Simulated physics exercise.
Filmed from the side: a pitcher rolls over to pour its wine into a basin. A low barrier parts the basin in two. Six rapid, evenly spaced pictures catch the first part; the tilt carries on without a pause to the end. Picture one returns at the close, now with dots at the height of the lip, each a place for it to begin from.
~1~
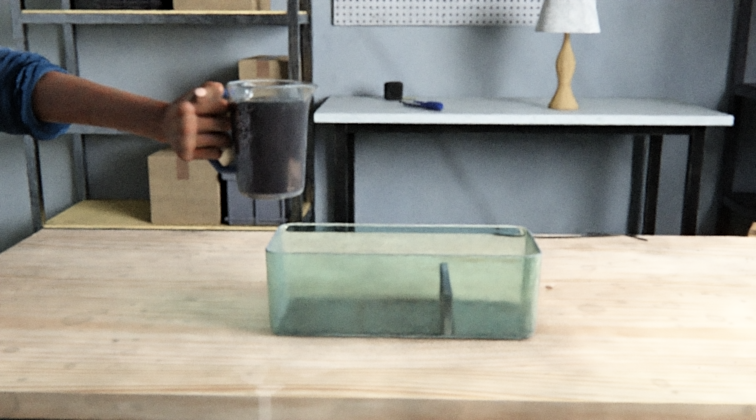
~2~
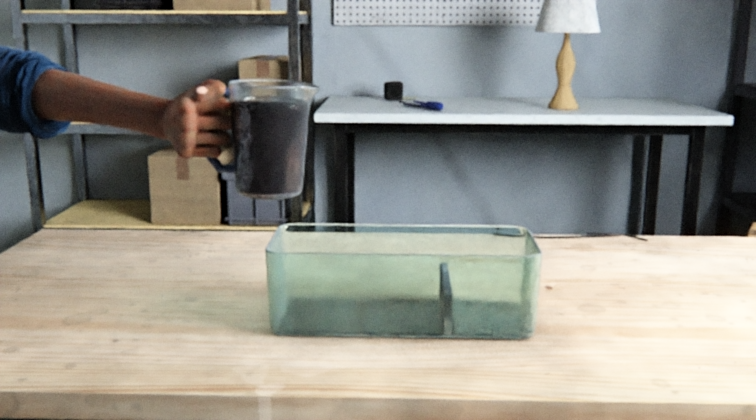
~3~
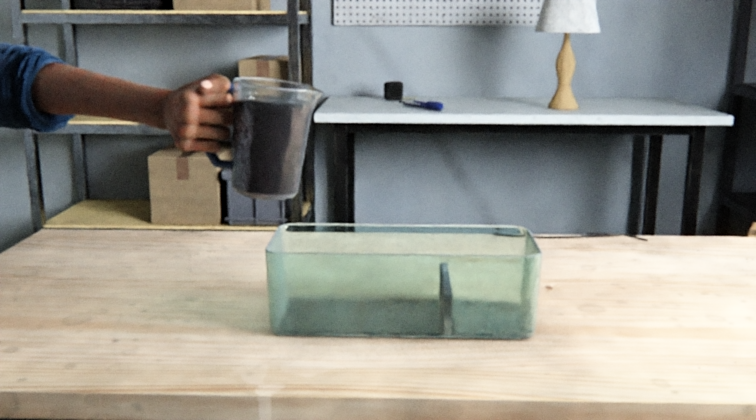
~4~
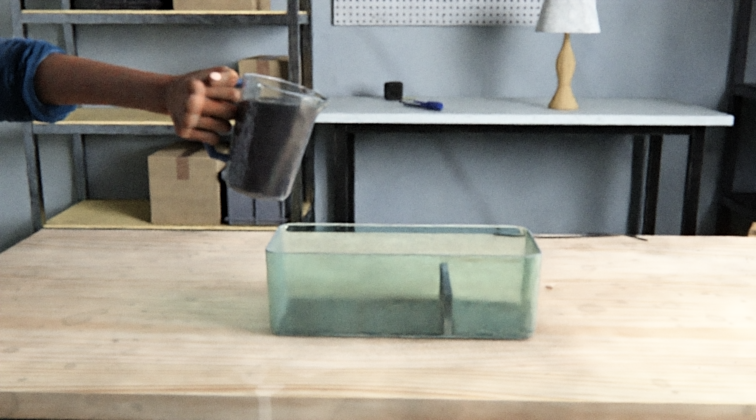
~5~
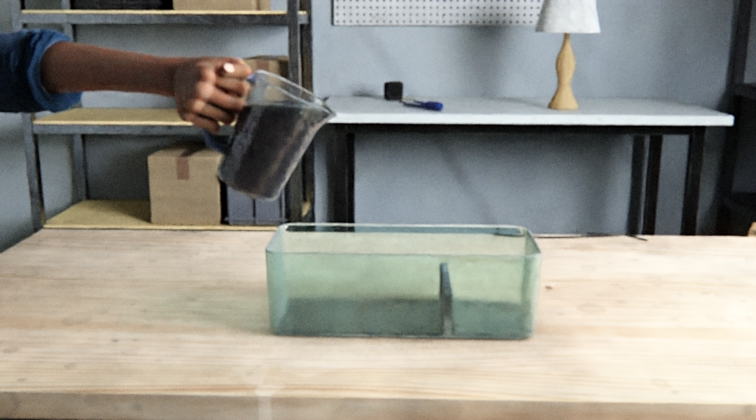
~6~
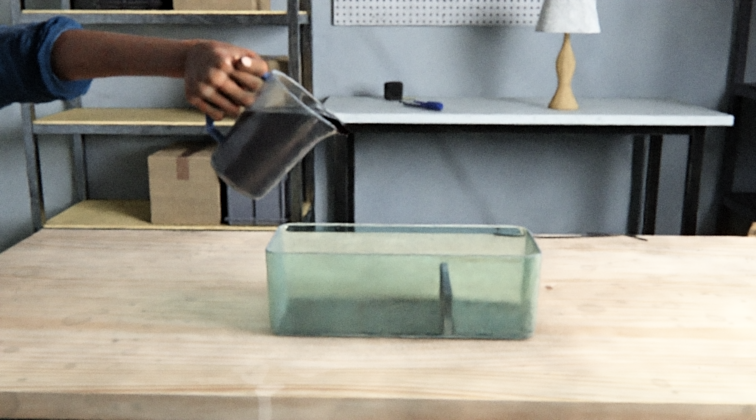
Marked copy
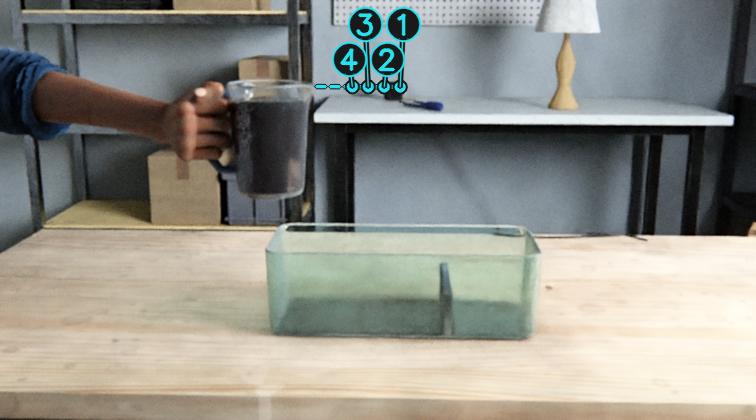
A hand held a clear pitcher of dark wine upright above a greenish basin split by a low barrier, then tilted it steadily to the right until the wine began slipping over the lip.
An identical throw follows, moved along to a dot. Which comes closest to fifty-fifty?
Best: 1.
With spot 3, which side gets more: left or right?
The left side.
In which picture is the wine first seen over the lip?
Picture 6.
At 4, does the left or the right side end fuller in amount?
The left side.
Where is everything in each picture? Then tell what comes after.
The first picture shows upright, lip at (316, 86); basin from (271, 332) to (535, 336); top of the wall at (446, 277); nothing has left yet.
The second picture shows upright, lip at (318, 88); nothing has left yet.
The third picture shows tipped about 7°, lip at (323, 93); nothing has left yet.
The fourth picture shows tipped about 16°, lip at (329, 102); nothing has left yet.
The fifth picture shows tipped about 27°, lip at (336, 114); nothing has left yet.
The sixth picture shows tipped about 41°, lip at (339, 130); wine is over the lip, down to (346, 133).
In cyan, 1 at (400, 87); 2 at (384, 86); 3 at (368, 86); 4 at (352, 86).
Choosing 1, about 51 % ends left of the wall and 47 % right of it.
Choosing 2, about 73 % ends left of the wall and 22 % right of it; 4 % is lost outside.
Choosing 3, about 87 % ends left of the wall and 9 % right of it; 4 % is lost outside.
Choosing 4, about 92 % ends left of the wall and 4 % right of it; 4 % is lost outside.
